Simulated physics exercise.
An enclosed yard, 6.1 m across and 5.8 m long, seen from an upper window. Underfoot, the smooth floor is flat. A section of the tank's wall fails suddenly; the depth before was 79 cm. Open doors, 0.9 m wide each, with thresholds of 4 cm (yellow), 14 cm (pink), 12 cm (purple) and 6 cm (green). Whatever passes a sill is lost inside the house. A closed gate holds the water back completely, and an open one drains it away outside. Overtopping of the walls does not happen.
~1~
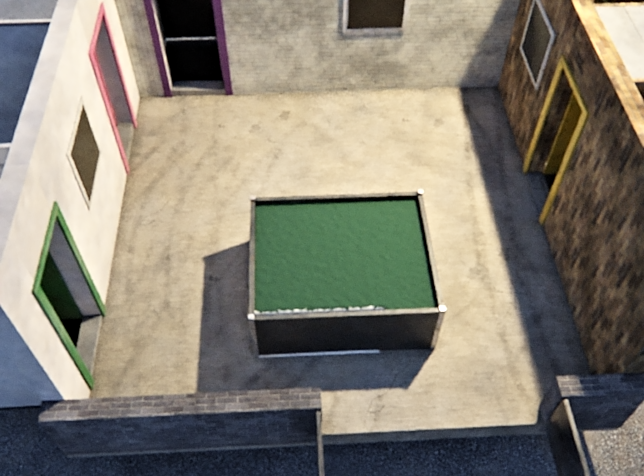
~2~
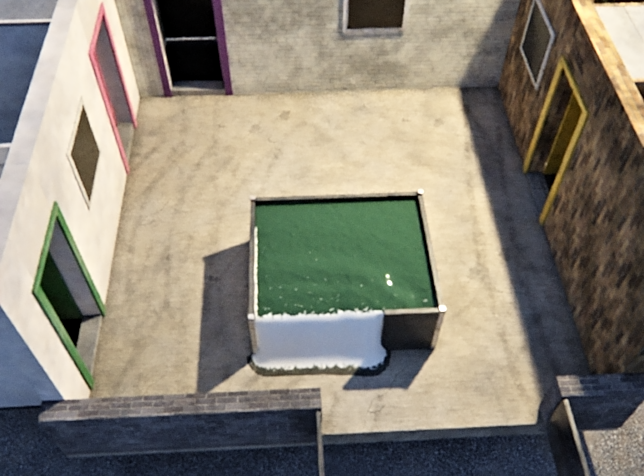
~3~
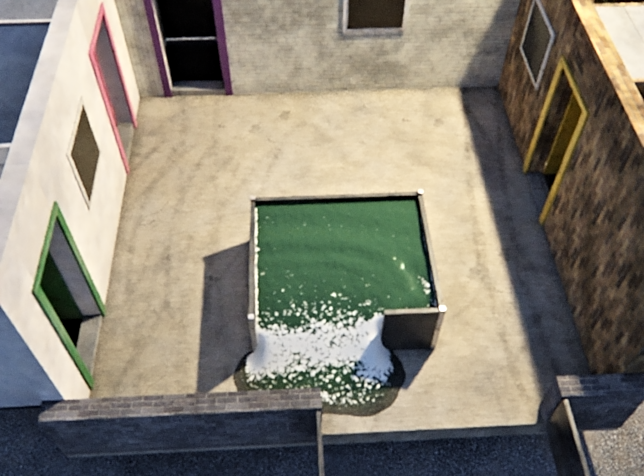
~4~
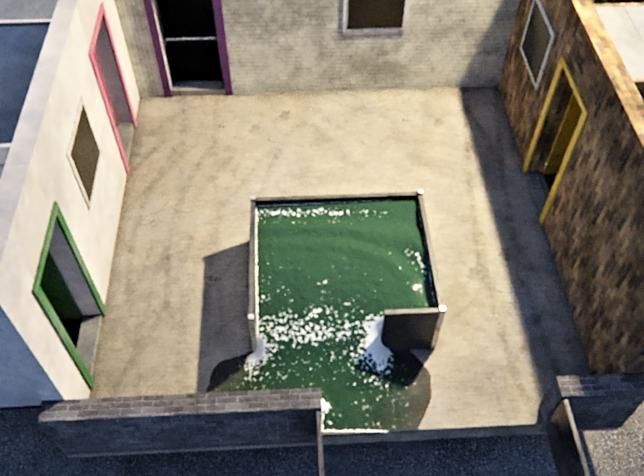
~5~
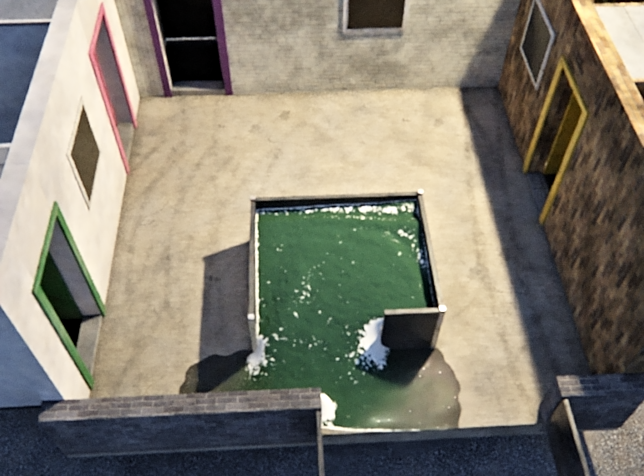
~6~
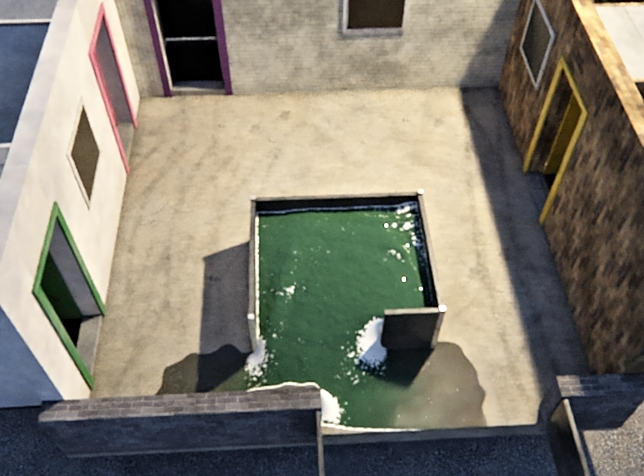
In an enclosed yard seen from above, a square tank of green water stands on the pale floor until part of its front wall gives way, and foaming water pours through the gap and spreads toward the low brick wall.
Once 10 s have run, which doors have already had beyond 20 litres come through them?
Outcome: The yellow door is going to fall short of the limit; the pink door is going to fall short of the limit; the purple door is going to fall short of the limit; the green door is going to top the limit.
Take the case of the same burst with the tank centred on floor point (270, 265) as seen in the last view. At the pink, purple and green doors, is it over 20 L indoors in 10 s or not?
So the pink door keeps within it, the purple door tops the limit and the green door tops the limit.
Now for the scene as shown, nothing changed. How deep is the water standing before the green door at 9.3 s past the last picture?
The mean depth is around 5.5 cm.
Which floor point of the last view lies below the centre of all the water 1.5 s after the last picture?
I'd say somewhere around (292, 327).
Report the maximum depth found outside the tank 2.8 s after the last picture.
Up to near 23 cm.
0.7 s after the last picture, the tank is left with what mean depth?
The mean depth is around 43 cm.
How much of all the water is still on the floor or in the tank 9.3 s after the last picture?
That would be close to 38 per cent.
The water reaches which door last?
It's the yellow door that comes last.
Then, 0.7 s after the last picture water covers 15 % of the floor and is deepest (55 cm) near (302, 415); yellow door not reached, pink door not reached, purple door not reached, green door 15 cm at the sill, 5 L in.
Then, 1.5 s after the last picture water covers 20 % of the floor and is deepest (41 cm) near (101, 425); yellow door not reached, pink door not reached, purple door not reached, green door 25 cm at the sill, 97 L in.
Then, 2.8 s after the last picture water covers 35 % of the floor and is deepest (23 cm) near (85, 426); yellow door not reached, pink door 3 cm at the sill, 0 L in, purple door not reached, green door 18 cm at the sill, 218 L in.
Then, 5.3 s after the last picture water covers 55 % of the floor and is deepest (13 cm) near (85, 426); yellow door not reached, pink door 3 cm at the sill, 0 L in, purple door 9 cm at the sill, 2 L in, green door 11 cm at the sill, 288 L in.
Then, 9.3 s after the last picture water covers 80 % of the floor and is deepest (7 cm) near (494, 101); yellow door 4 cm at the sill, 0 L in, pink door 5 cm at the sill, 0 L in, purple door 5 cm at the sill, 2 L in, green door 5 cm at the sill, 306 L in.
